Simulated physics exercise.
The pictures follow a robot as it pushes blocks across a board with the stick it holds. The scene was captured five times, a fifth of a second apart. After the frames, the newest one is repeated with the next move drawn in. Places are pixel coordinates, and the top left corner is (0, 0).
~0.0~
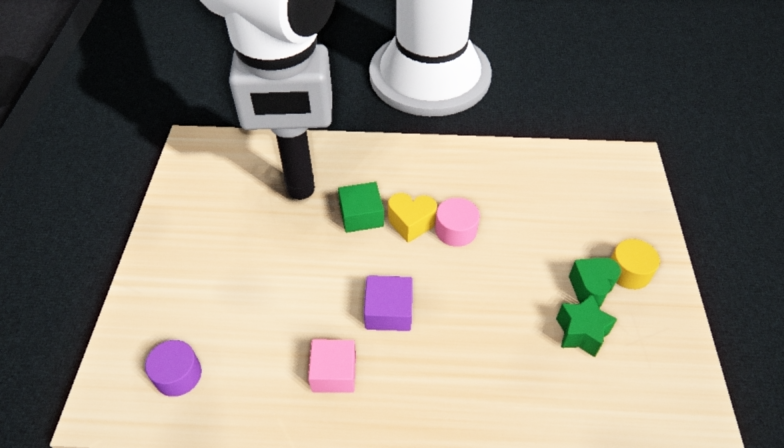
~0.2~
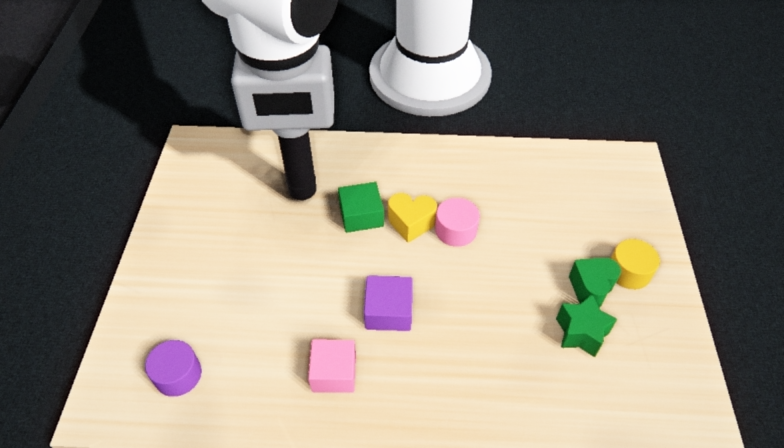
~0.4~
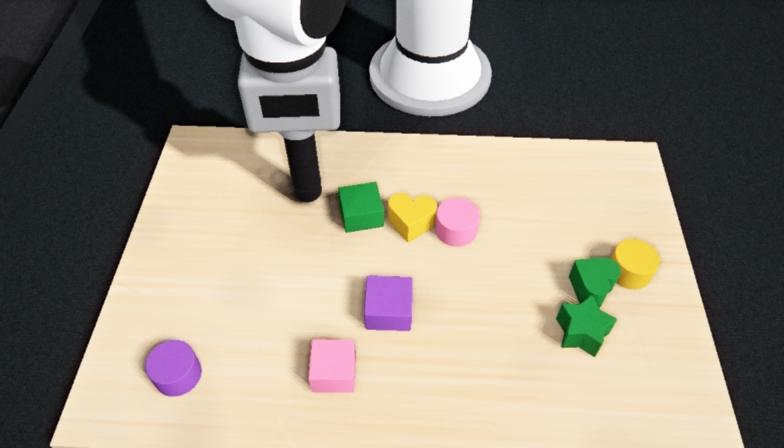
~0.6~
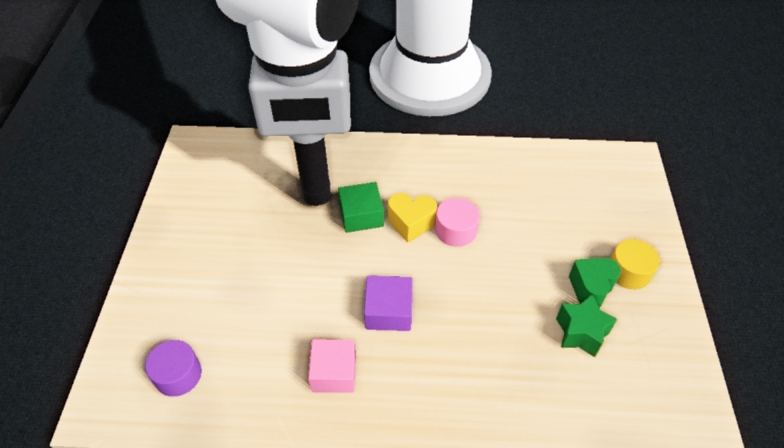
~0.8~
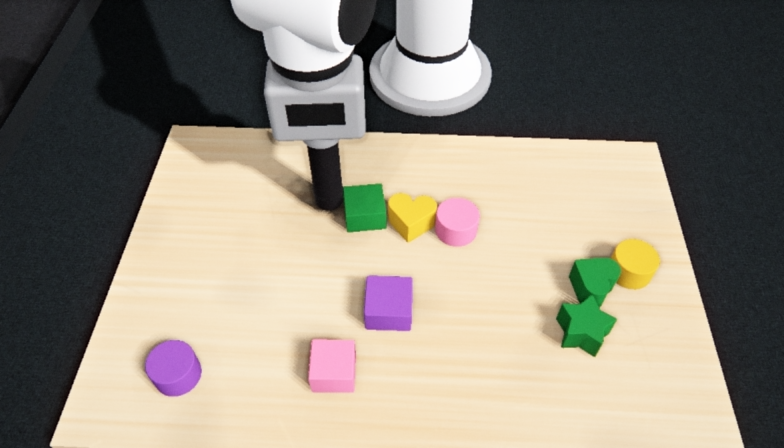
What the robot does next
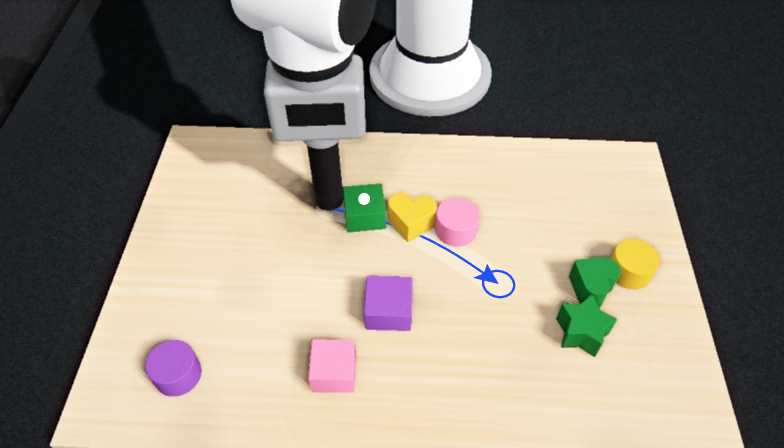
The robot arm's black stick moved slowly right across the wooden board until it met the green block and nudged it slightly toward the yellow heart, while the other colored blocks stayed still.
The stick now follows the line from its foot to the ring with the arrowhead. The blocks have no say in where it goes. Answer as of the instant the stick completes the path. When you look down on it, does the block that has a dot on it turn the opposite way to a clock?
No, it doesn't check out.
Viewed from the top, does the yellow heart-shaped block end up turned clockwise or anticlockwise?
It goes round opposite to clock hands.
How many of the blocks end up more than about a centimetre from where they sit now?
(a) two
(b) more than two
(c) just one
b.
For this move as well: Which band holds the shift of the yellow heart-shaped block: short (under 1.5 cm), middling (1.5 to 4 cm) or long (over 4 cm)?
It goes a long way, over 4 cm.
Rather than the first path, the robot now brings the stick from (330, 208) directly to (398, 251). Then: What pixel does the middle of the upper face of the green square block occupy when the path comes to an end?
If I read the scene right, the answer is (438, 230).
The line goes from (330, 208) via (417, 234), ending at (499, 284); the dot is on the green square block.
On the path given first. One third of the way, stick (390, 216); green square block (415, 227), turned 50° clockwise; yellow heart-shaped block (456, 228), turned 95° anticlockwise; pink disc (494, 213).
Two thirds of the way, stick (446, 241); green square block (456, 262), turned 80° clockwise; yellow heart-shaped block (491, 246), turned 115° anticlockwise; pink disc (495, 213).
At the end, stick (500, 277); green square block (469, 285), turned 135° clockwise; purple square block unmoved; yellow heart-shaped block (545, 266), turned 155° anticlockwise; pink disc (495, 213).
